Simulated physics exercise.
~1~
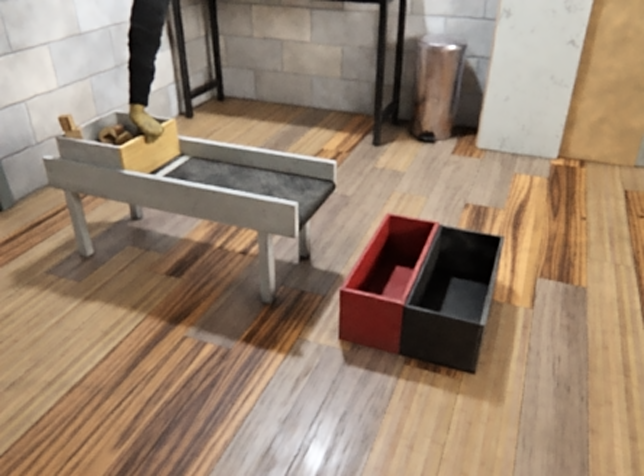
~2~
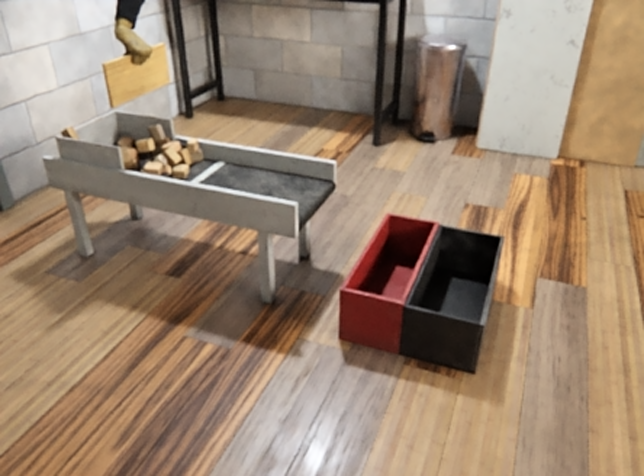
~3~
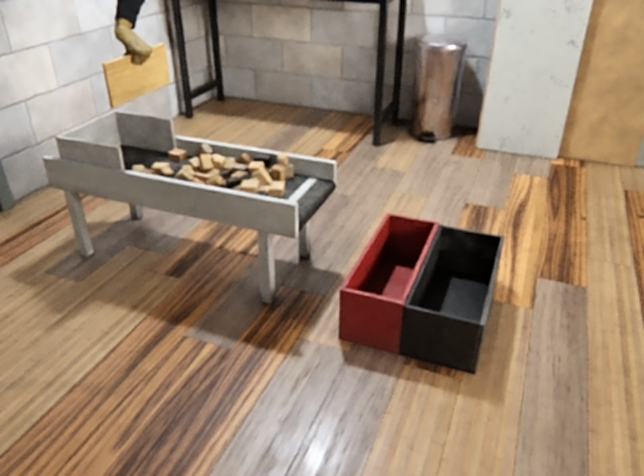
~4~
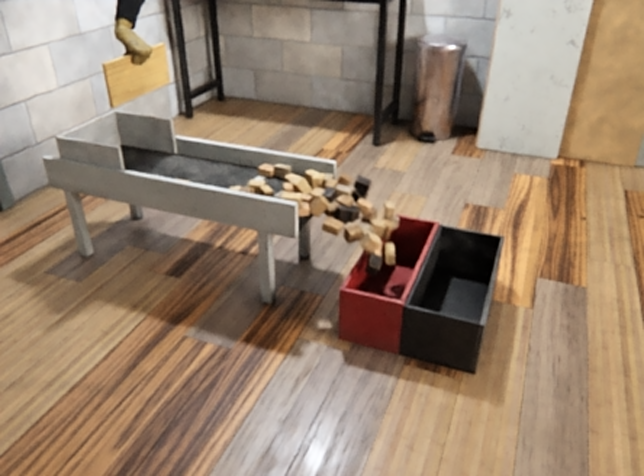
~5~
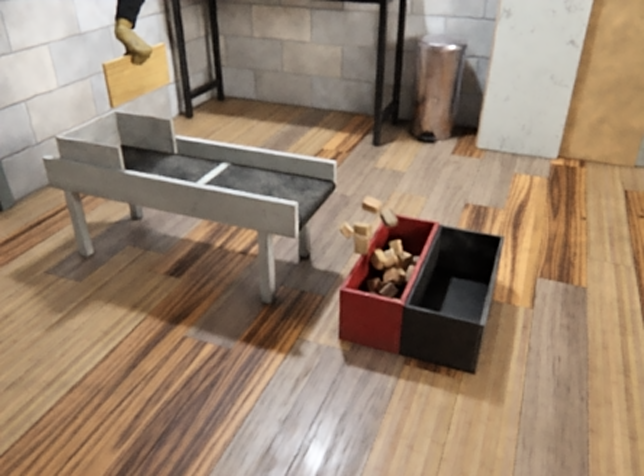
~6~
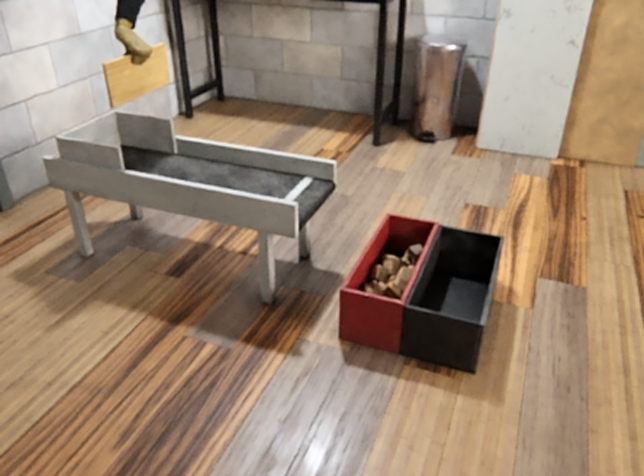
In a room with a wood-plank floor, a gloved hand lifts a wooden gate from a pen of wooden blocks, and a belt carries them right and spills them off its end into a red tub, where they lie heaped beside an empty black tote.
